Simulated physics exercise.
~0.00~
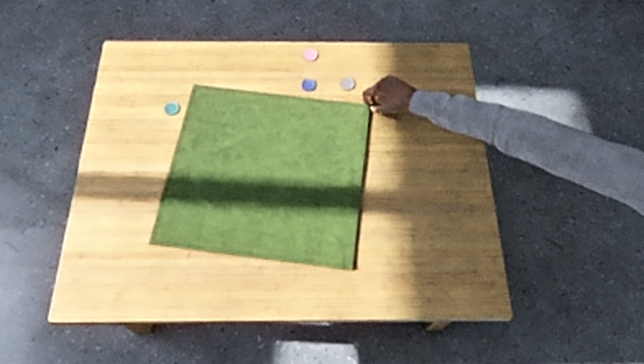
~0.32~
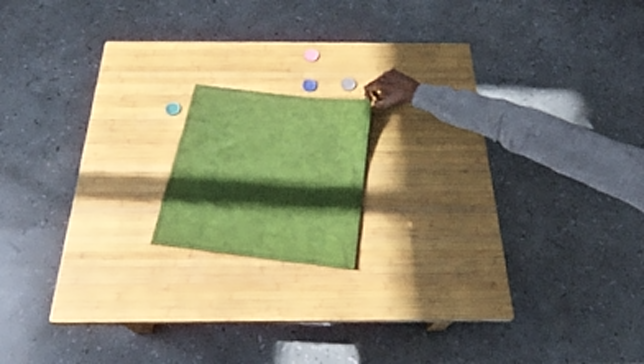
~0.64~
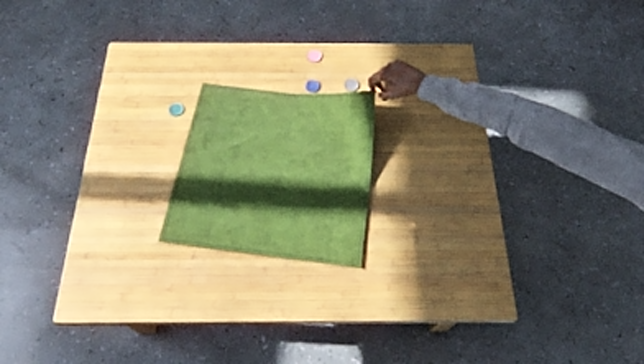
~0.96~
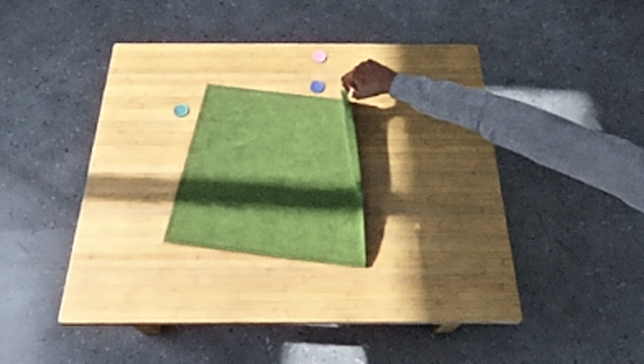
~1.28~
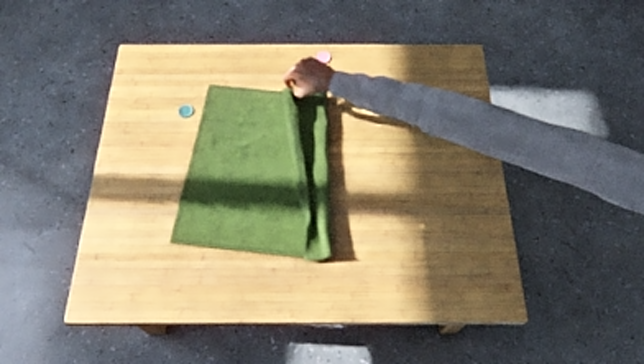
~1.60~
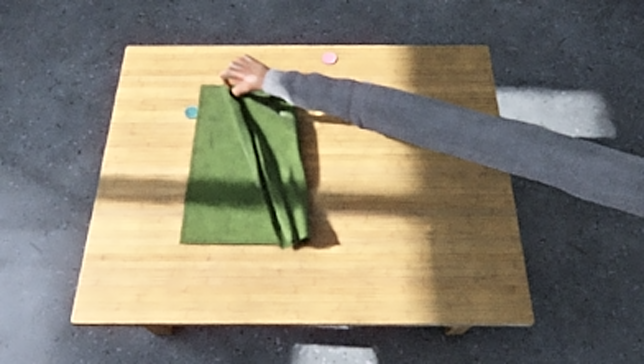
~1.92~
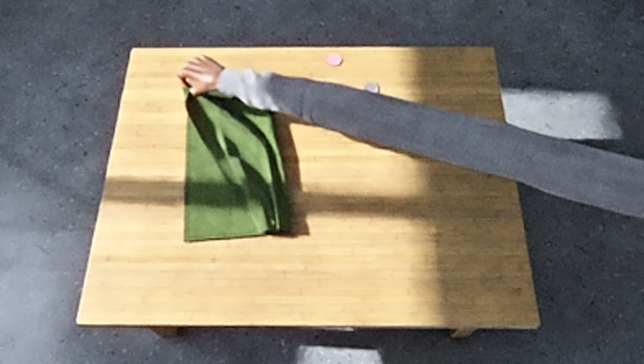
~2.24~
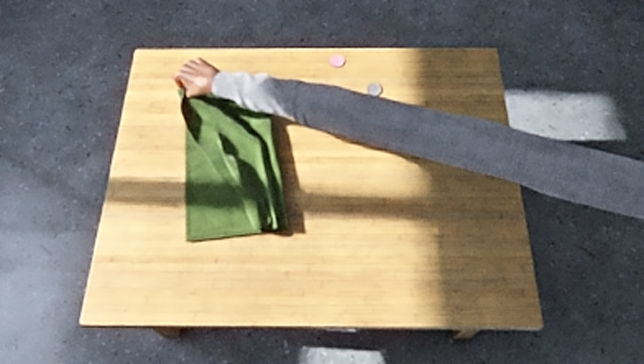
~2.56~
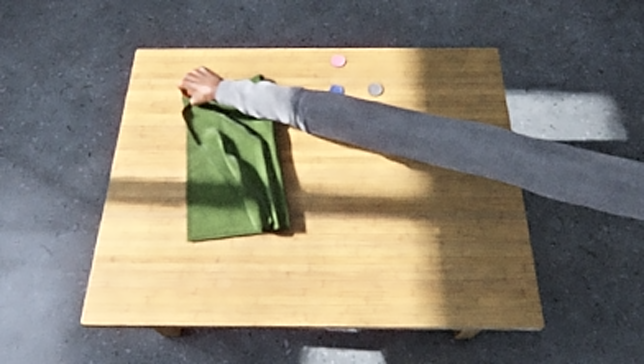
At first, a green cloth lies flat on a wooden table, with a pink disc, a blue disc and a grey button near its top right and a teal token beside its upper left corner. A hand reaching in from the right grips the upper right corner and lifts it. The hand draws the corner leftward, folding the cloth over itself while the arm passes over the small discs. It lowers the corner near the upper left, covering the teal token. Finally, the hand rests there on the rumpled fold, with the other three pieces still uncovered.
